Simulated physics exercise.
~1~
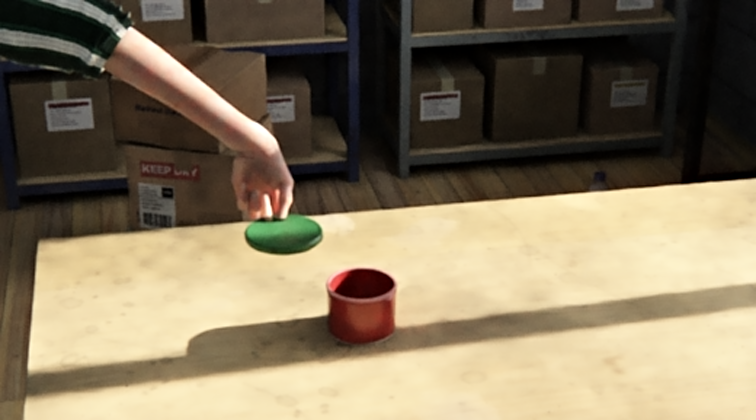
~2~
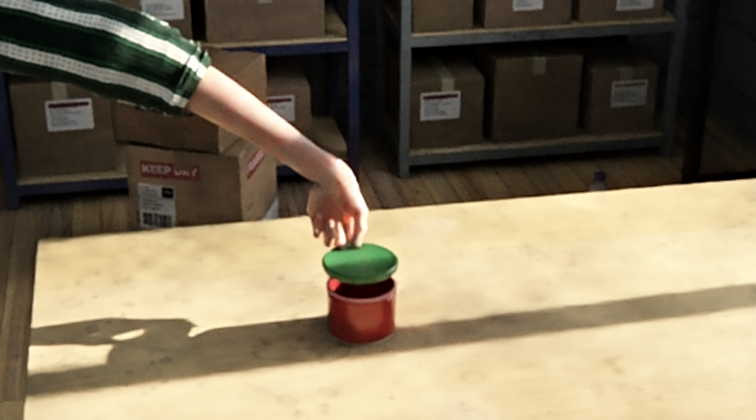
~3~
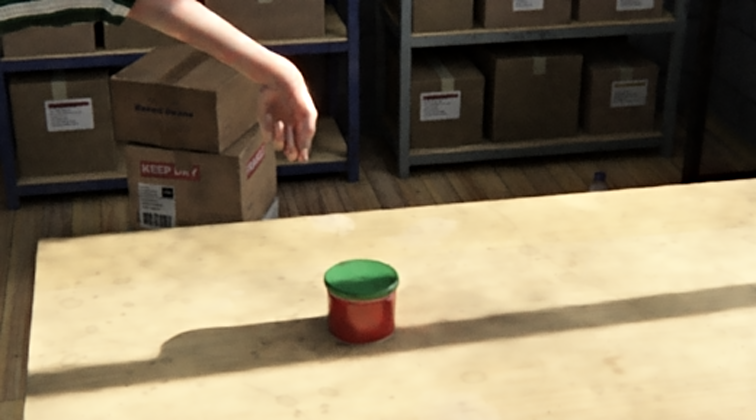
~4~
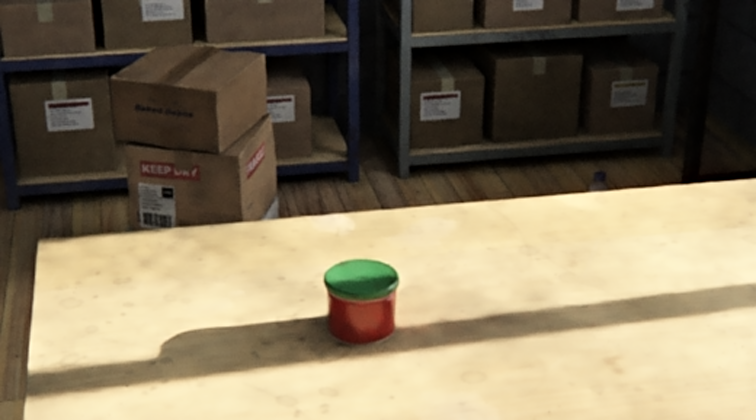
A hand in a green striped sleeve carried a round green coaster rightward over a small red container on a table, lowered it onto the rim and let go, then drew back out of view, leaving the coaster resting there and covering the opening.
